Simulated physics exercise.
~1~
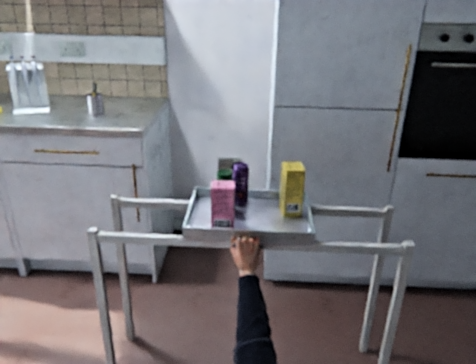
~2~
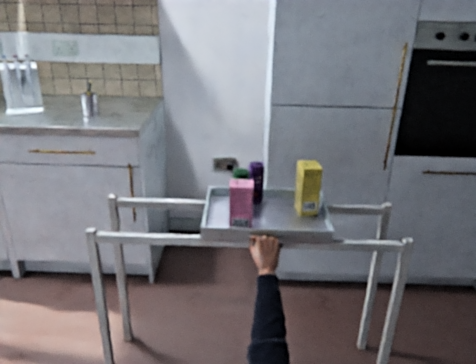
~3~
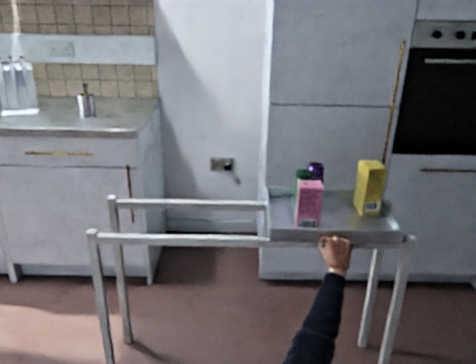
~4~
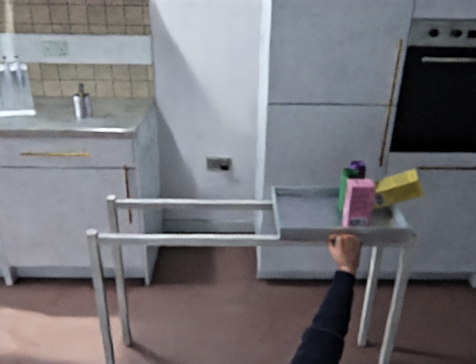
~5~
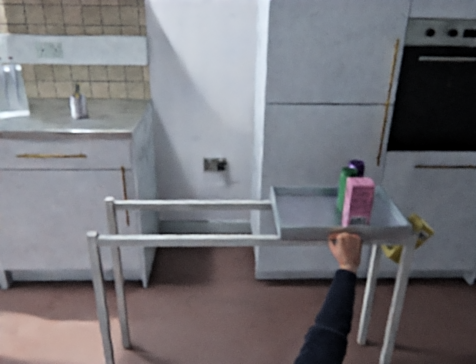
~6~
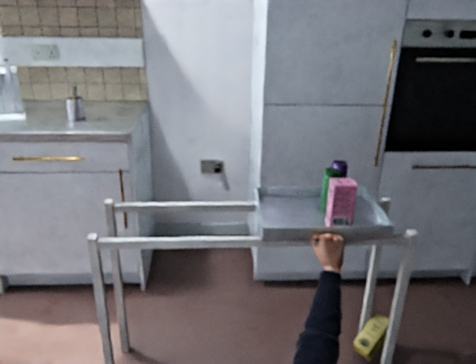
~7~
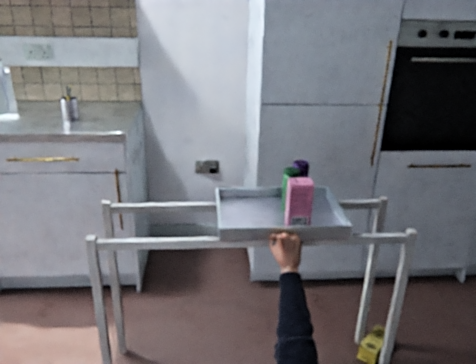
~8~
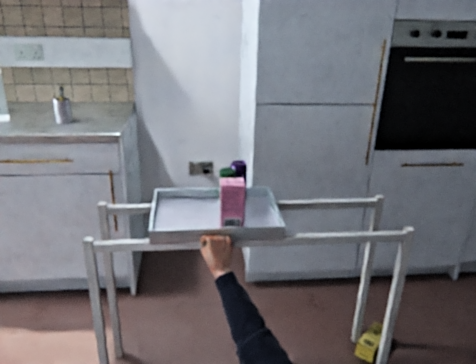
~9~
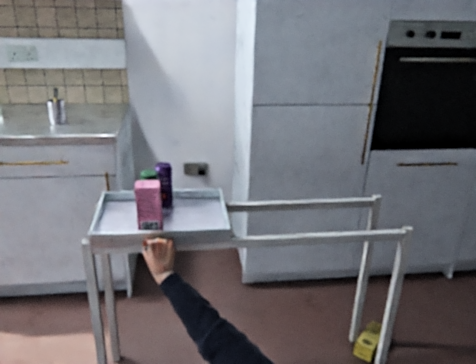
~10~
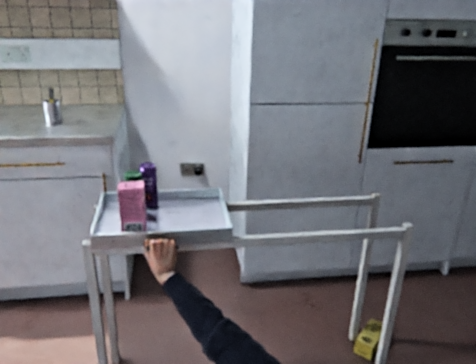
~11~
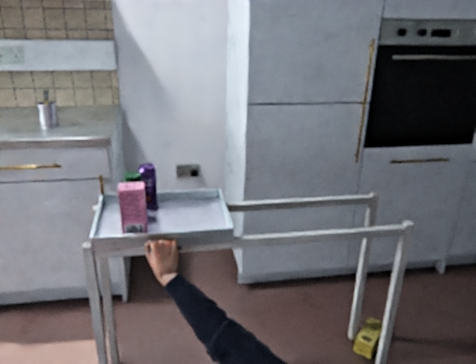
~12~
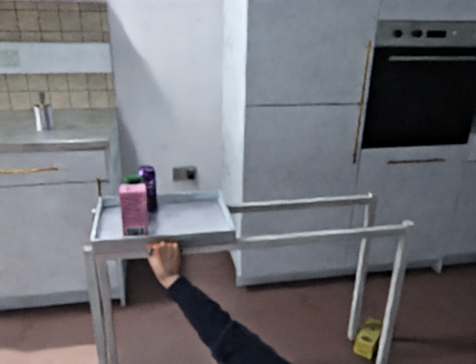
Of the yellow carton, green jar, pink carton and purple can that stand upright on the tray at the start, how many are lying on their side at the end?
One of them is lying on its side at the end, the yellow carton, which is down on the floor.
